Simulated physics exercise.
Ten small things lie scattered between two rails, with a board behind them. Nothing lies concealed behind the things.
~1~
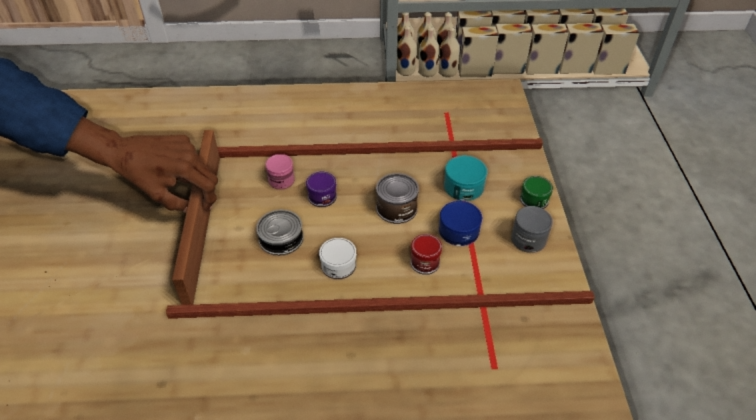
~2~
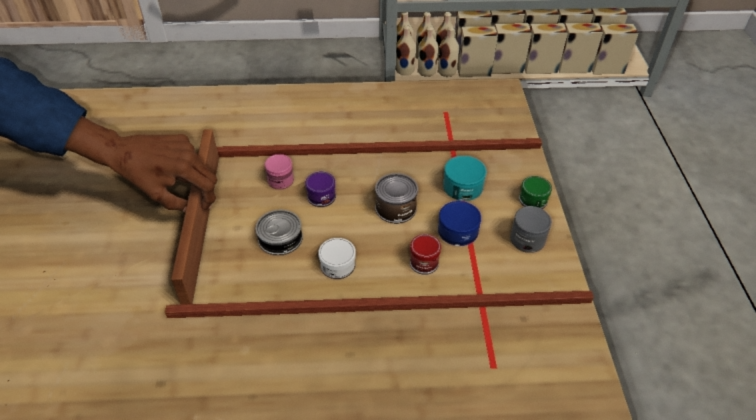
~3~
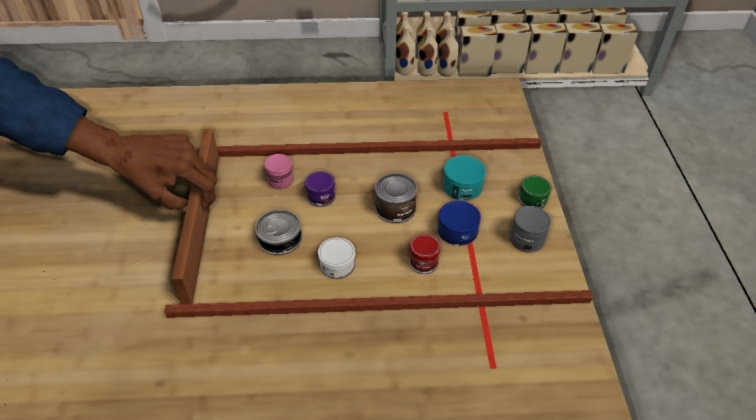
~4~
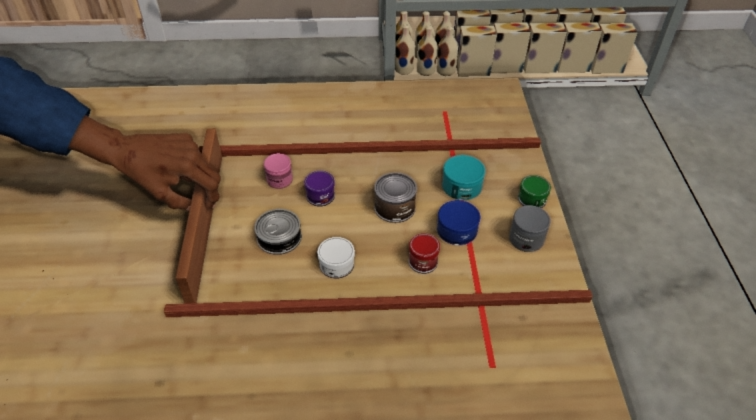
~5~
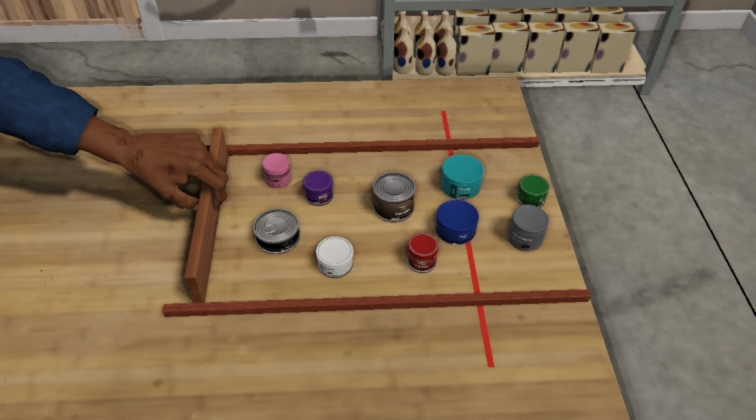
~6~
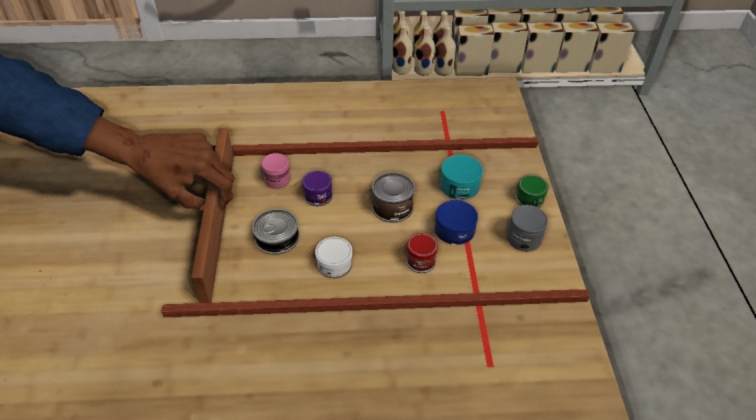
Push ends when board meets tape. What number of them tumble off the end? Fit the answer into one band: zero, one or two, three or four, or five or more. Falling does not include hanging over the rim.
I would say zero.
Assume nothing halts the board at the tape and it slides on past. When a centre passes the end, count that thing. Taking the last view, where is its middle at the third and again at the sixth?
About (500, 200) and about (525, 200).
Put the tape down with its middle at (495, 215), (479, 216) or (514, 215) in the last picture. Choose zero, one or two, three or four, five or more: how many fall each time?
1 or 2; 1 or 2; either three or four.
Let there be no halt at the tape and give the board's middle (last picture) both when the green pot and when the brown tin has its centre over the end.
For the green pot, about (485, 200); for the brown tin, about (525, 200).
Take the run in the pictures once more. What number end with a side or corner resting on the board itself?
It touches 4.
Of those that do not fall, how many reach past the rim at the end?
I make it 1.
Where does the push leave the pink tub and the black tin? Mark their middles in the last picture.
Reading them off: First (467, 162); then (488, 228).
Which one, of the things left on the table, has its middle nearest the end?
Ending up nearest is the grey tub.
Soon after, none off yet; green pot at rest near (532, 192); grey tub at rest near (527, 229); turquoise tub at rest near (461, 177).
After that, none off yet; green pot at rest near (532, 192); grey tub moving near (534, 229); turquoise tub displaced a little near (474, 169).
In the end, the number that fall off is zero.
